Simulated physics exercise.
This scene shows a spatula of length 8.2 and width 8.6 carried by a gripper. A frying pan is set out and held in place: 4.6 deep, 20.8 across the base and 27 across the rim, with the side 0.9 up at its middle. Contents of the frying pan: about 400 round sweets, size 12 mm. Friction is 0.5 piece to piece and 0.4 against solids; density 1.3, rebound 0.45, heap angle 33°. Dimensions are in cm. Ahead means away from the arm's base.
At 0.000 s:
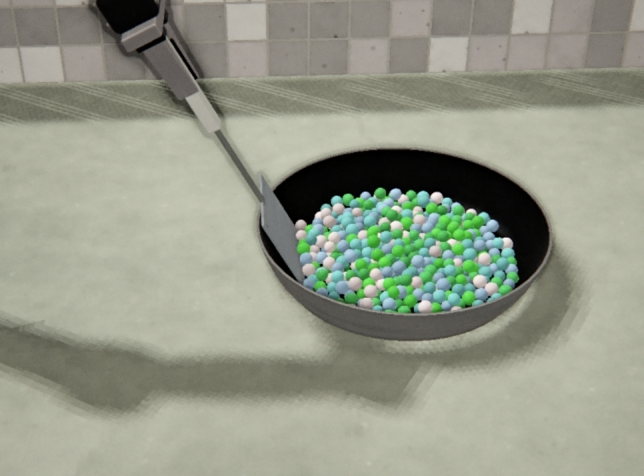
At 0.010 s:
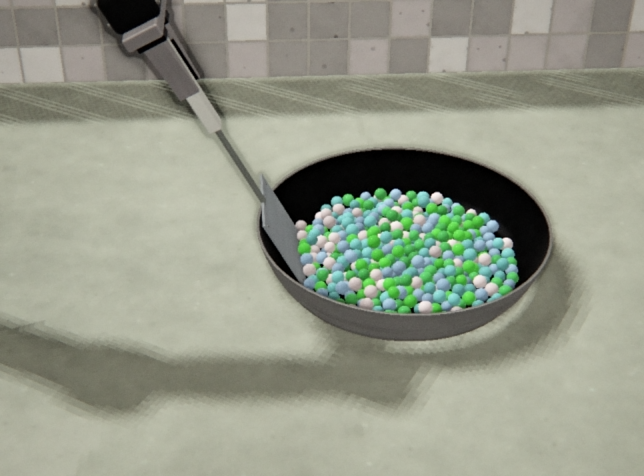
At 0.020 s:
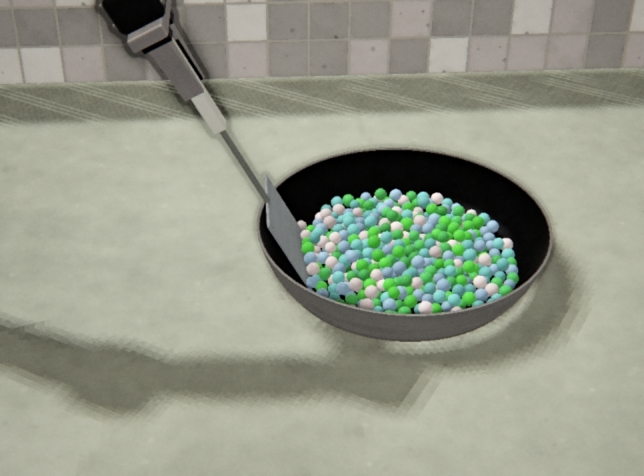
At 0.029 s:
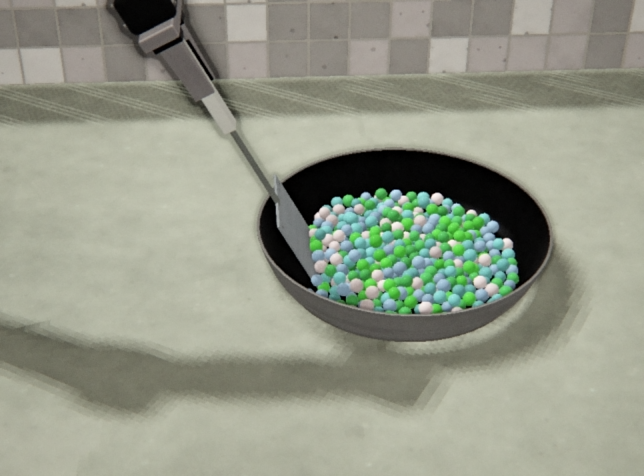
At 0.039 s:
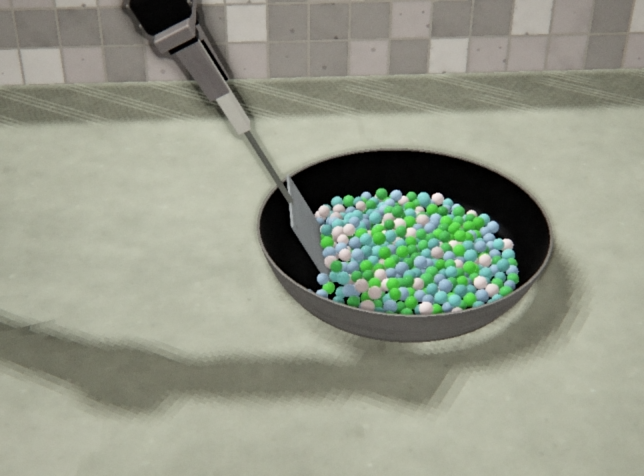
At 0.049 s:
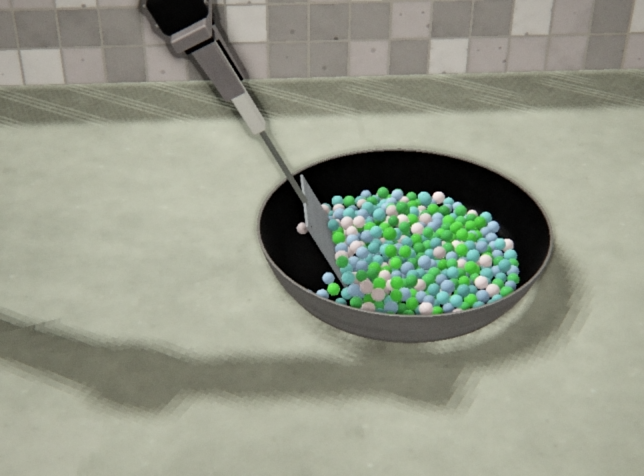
A spatula held by a gripper rests inside the left edge of a dark frying pan filled with green, blue and pale pink round sweets. It then slides slowly a short way right, pressing into the heap and bunching the nearest sweets, while a few slip around its blade and the pan stays still.
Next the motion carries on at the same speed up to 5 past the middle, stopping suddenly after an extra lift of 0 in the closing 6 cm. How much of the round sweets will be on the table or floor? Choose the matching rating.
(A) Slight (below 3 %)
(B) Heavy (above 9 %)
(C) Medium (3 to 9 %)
(C) Medium (3 to 9 %).
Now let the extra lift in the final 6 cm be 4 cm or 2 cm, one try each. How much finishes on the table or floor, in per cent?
Result, in order: Approx. 15 % and 15 %.
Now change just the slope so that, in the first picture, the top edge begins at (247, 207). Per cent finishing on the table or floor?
Some 5 per cent.
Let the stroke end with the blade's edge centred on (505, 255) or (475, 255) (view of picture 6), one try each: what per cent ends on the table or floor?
Close to 25 and close to 10 per cent, respectively.
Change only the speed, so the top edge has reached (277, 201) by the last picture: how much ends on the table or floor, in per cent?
That share would be some 0 percent.
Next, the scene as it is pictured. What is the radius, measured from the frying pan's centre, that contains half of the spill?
Some 26 centimetres.
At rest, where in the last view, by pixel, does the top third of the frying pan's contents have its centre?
The centre sits close to (497, 230).
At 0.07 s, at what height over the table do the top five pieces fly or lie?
Some 6 cm.
By 0.07 s, sloping 63°, highest piece 6 above the table; 401 in the frying pan.
By 0.10 s, sloping 63°, highest piece 8 above the table; 401 in the frying pan.
By 0.31 s, sloping 63°, highest piece 6 above the table; 383 in the frying pan, 12 on the table or floor, 6 on the blade or in flight.
By 1.36 s, sloping 63°, highest piece 5 above the table; 383 in the frying pan, 18 on the table or floor.
Final count, 383 in the frying pan, 18 on the table or floor. That is 4 % on the table or floor.
